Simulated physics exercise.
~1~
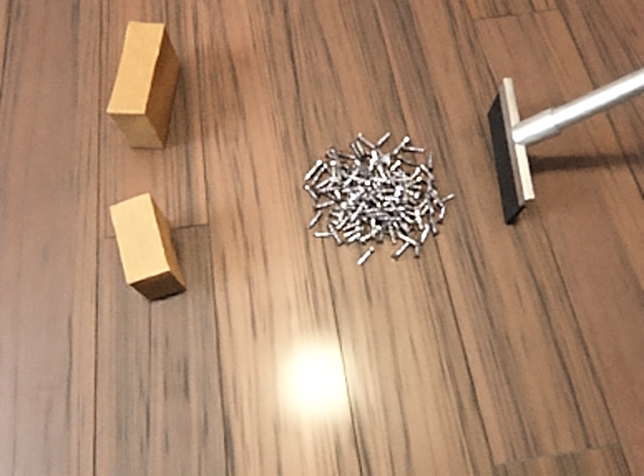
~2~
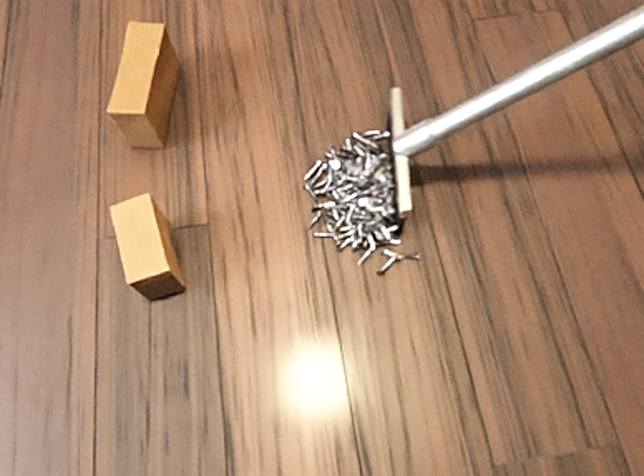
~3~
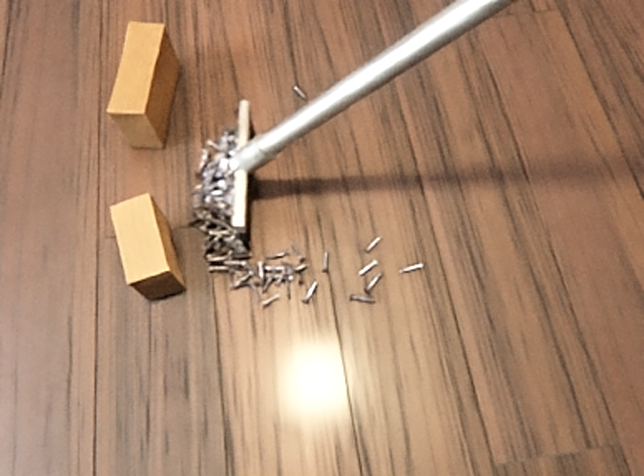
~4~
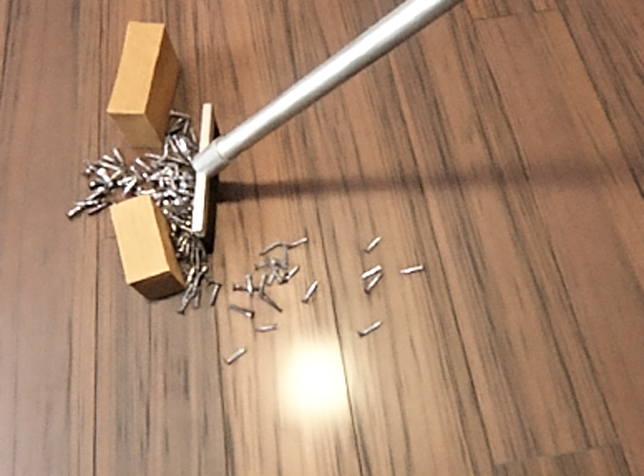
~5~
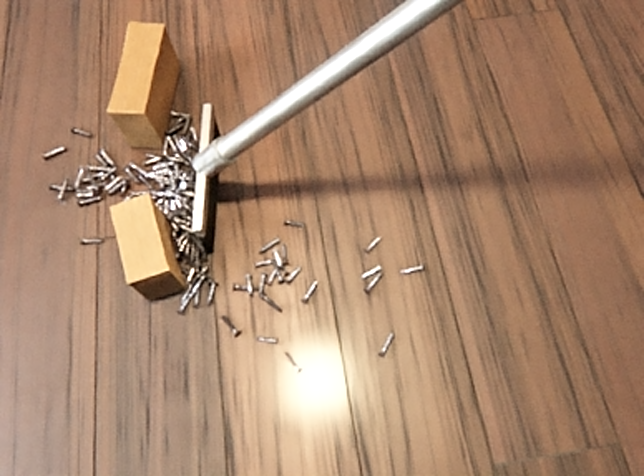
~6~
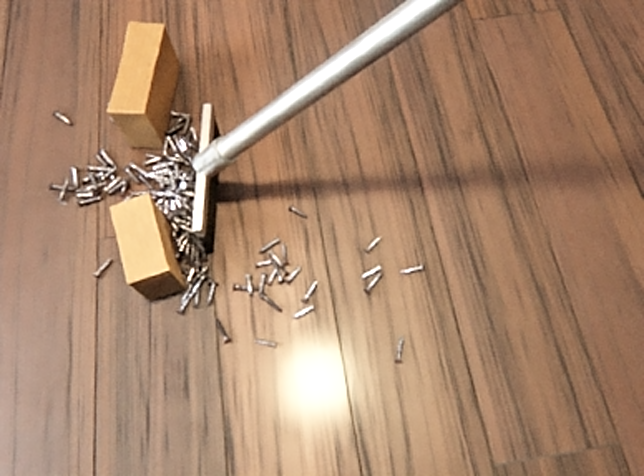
On a wooden floor, a squeegee on a metal pole pushed a pile of small steel screws left toward two tan blocks and stopped just short, leaving most bunched before them, some in or through the gap, and others scattered around the near block.
